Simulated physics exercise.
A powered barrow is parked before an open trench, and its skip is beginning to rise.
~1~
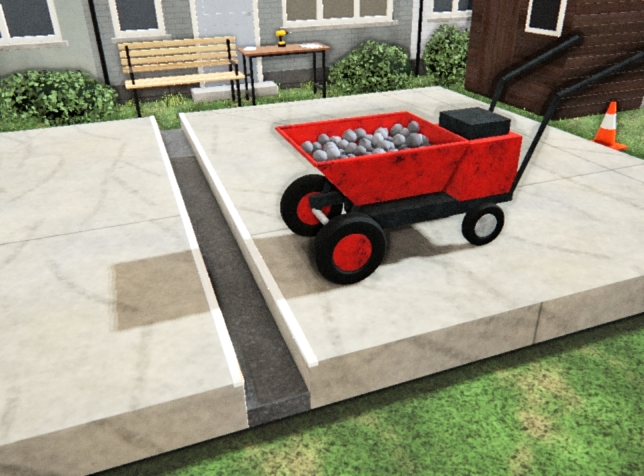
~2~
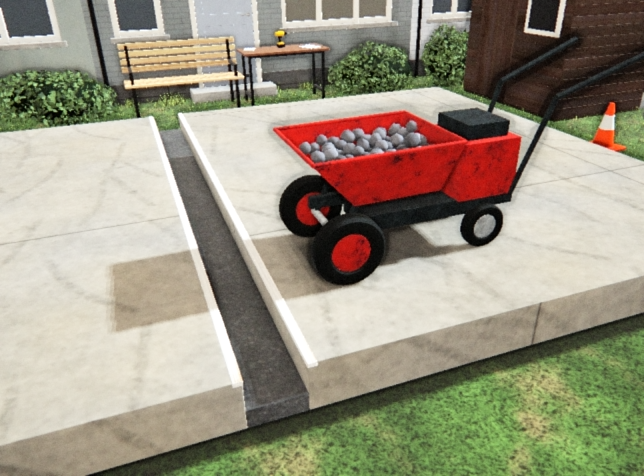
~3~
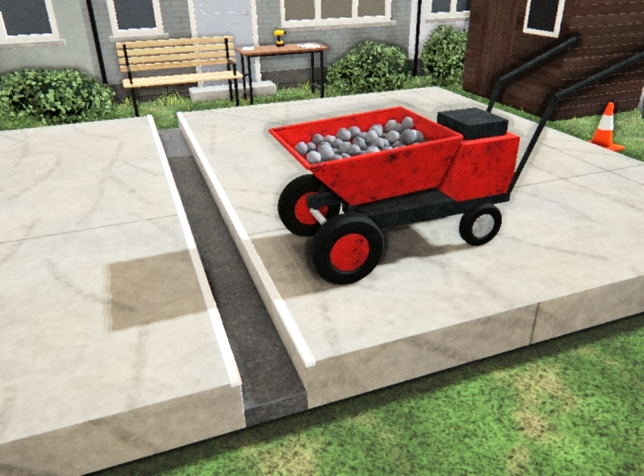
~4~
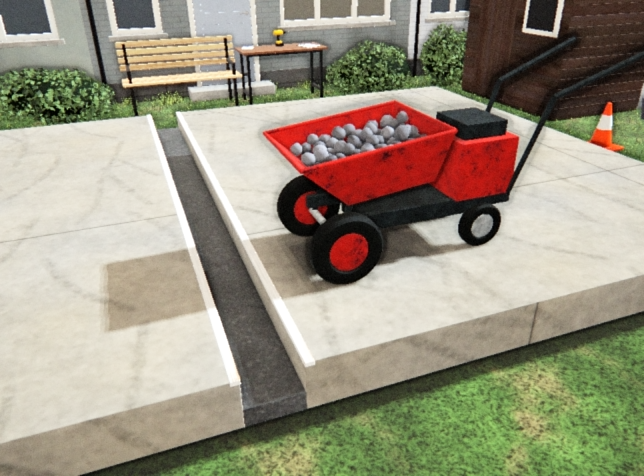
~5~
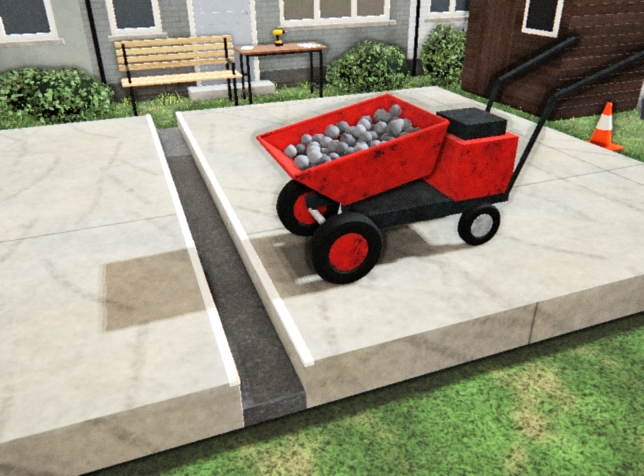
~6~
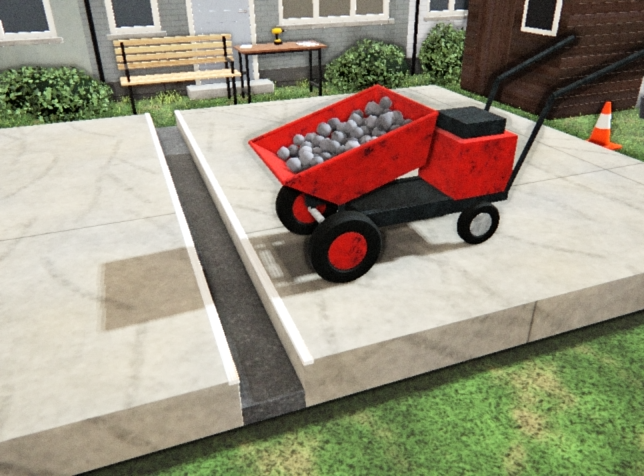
On a pale patio behind a house, a red powered barrow full of round gray cobbles stood beside a narrow trench, and its skip slowly tilted forward to the left while the wheels stayed put.
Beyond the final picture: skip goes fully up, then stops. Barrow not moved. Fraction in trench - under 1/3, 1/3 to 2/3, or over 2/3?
1/3 to 2/3.
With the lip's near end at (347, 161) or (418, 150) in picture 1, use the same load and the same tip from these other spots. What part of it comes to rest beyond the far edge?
In order: 10 % and 0 %.
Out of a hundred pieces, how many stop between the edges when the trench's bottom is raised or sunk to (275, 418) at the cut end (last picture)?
60 %.
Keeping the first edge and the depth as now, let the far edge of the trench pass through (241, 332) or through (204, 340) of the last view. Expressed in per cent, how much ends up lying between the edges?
First case 20 %, second case 80 %.
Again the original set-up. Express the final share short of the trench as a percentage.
Call it some 0 percent of the pieces.
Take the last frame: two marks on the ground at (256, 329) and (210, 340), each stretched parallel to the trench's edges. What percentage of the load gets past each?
Close to 80 and 40 per cent respectively.
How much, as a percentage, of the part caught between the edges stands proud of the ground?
Roughly 0 %.
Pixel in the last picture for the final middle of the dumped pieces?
Close to (212, 283) in the last picture.
Shortly afterwards, skip tipped steeply; the whole lot in the skip.
Next, skip tipped right over; near two thirds in the skip; near a quarter in or heaped over the trench; a little beyond it; only a few falling.
Some moments later, skip tipped right over; only a few in the skip; near half in or heaped over the trench; near half beyond it.
In the end, skip tipped right over; near half in or heaped over the trench; near half beyond it.
